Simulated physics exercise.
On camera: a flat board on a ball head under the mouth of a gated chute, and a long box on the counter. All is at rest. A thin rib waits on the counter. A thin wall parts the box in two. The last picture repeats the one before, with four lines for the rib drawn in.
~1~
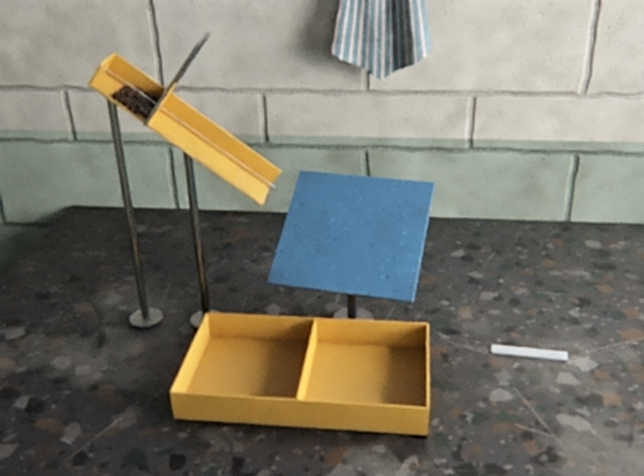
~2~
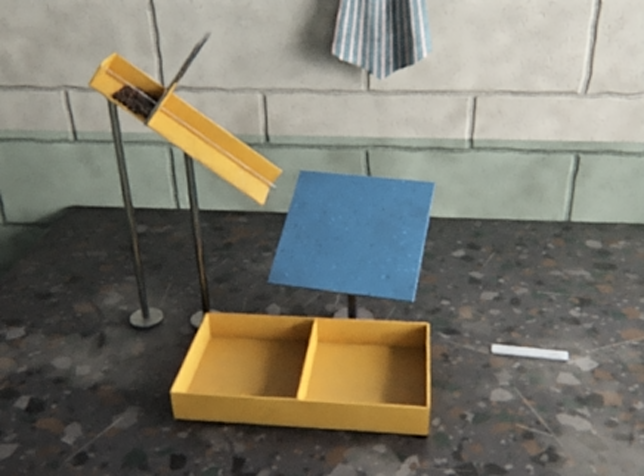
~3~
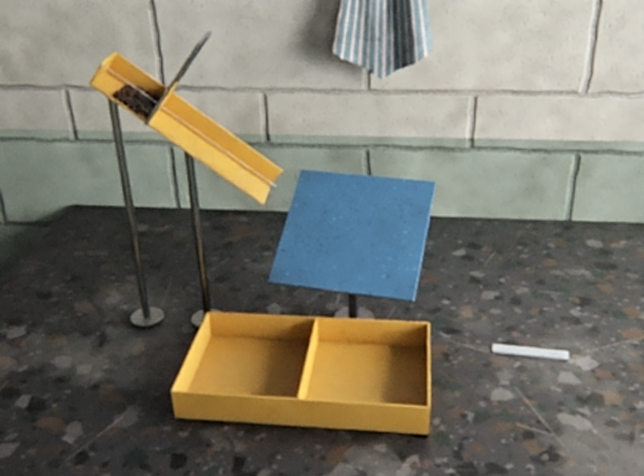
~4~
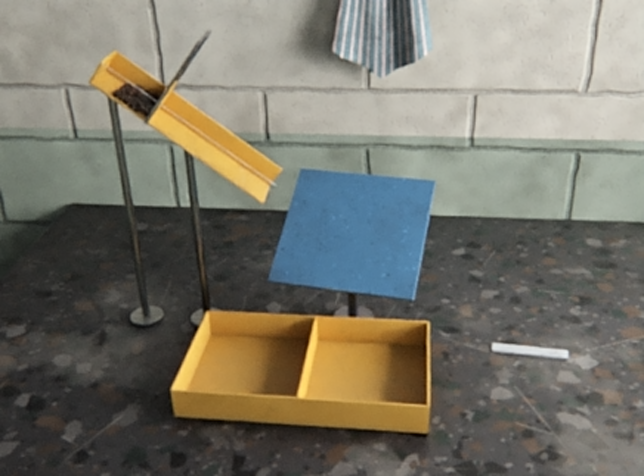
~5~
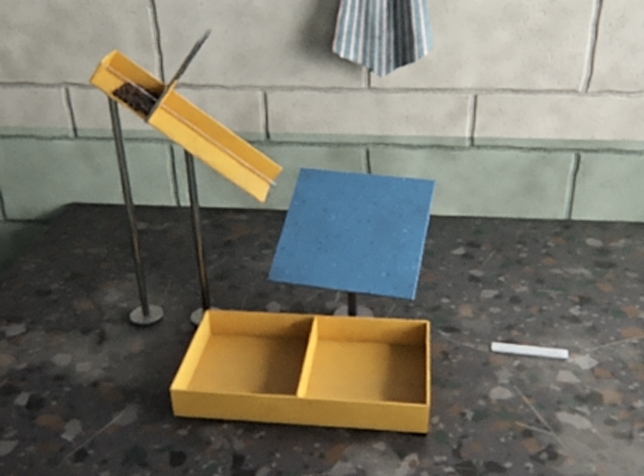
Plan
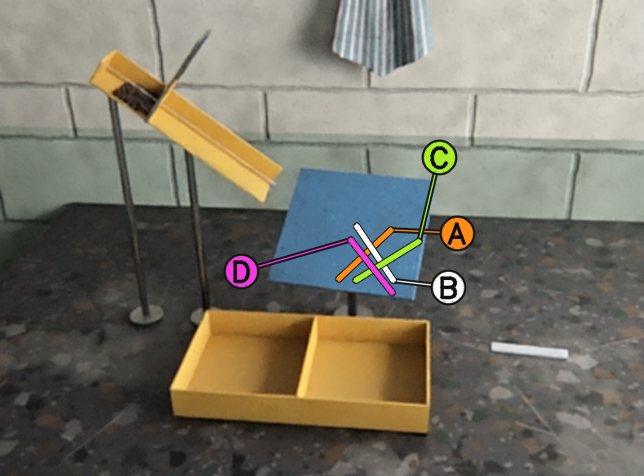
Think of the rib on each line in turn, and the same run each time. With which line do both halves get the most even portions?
Line A.
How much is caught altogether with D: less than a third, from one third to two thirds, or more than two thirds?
More than two thirds.
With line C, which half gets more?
Right.
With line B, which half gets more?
The right half.
On the marked copy, line A from (391, 229) to (338, 278); line B from (356, 226) to (393, 280); line C from (419, 241) to (355, 280); line D from (350, 239) to (392, 292).
With A, of what is caught, about half in the left half, about half in the right.
With B, of what is caught, a small part in the left half, most in the right.
With C, of what is caught, about a quarter in the left half, most in the right.
With D, of what is caught, a small part in the left half, most in the right.
